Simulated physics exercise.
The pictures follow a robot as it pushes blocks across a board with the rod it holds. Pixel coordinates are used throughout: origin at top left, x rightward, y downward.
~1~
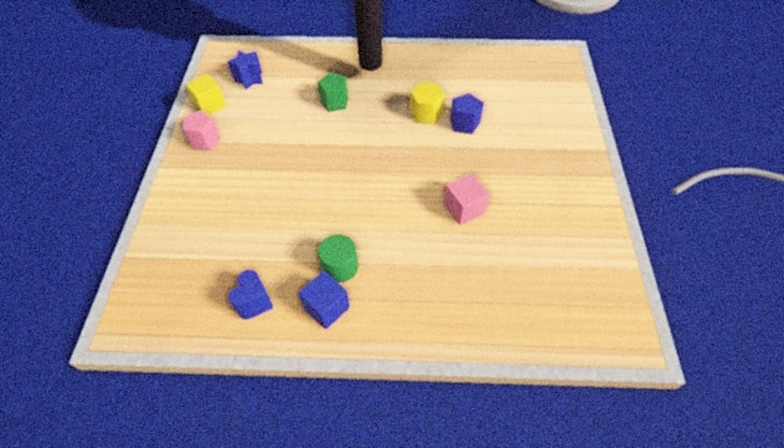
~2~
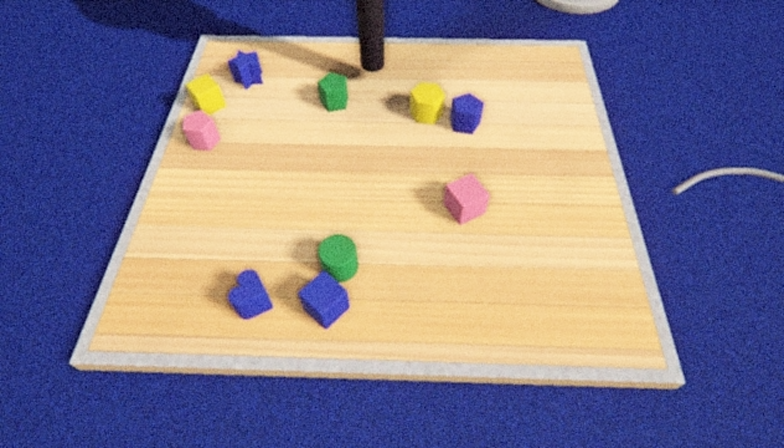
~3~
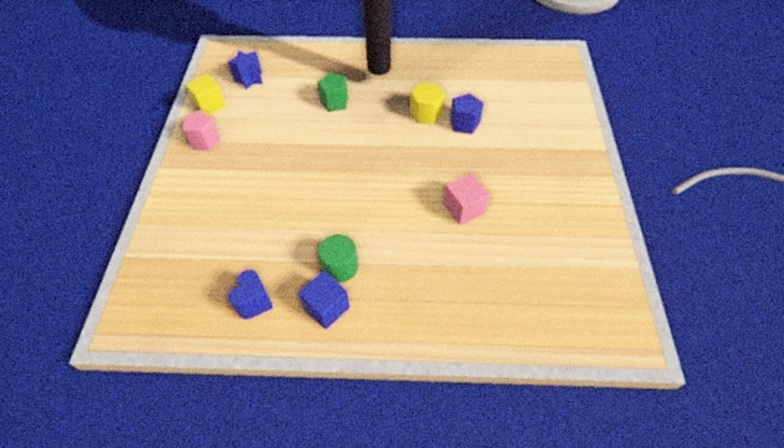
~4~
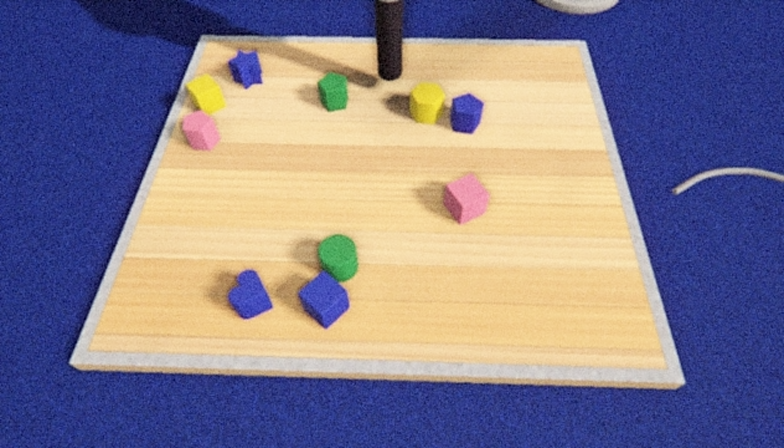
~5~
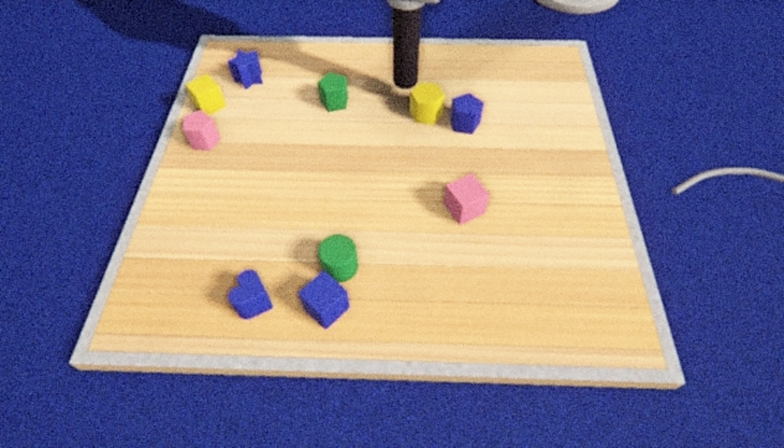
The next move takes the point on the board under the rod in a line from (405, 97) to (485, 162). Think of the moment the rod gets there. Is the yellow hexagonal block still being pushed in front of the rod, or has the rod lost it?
It is still ahead of the rod.
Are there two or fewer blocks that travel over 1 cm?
It seems so.
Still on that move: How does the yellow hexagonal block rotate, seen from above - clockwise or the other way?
It goes clockwise.
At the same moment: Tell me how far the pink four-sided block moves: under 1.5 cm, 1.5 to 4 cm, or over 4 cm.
Covers under 1.5 cm.
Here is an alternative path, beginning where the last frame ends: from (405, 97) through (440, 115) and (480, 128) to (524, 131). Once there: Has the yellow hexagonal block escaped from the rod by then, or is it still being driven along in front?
By then it is beside or behind the rod.
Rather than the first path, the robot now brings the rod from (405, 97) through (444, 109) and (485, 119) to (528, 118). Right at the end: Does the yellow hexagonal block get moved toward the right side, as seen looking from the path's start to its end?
I believe so.
What follows on the original path. One third of the way, rod (432, 103); yellow hexagonal block (450, 113), turned 15° clockwise; blue pentagonal block (478, 105).
Two thirds of the way, rod (460, 125); yellow hexagonal block (477, 137), turned 25° clockwise; blue pentagonal block (483, 106), turned 25° anticlockwise.
At the end, rod (488, 148); yellow hexagonal block (504, 164), turned 40° clockwise; blue pentagonal block (483, 106), turned 25° anticlockwise; pink four-sided block not moved.
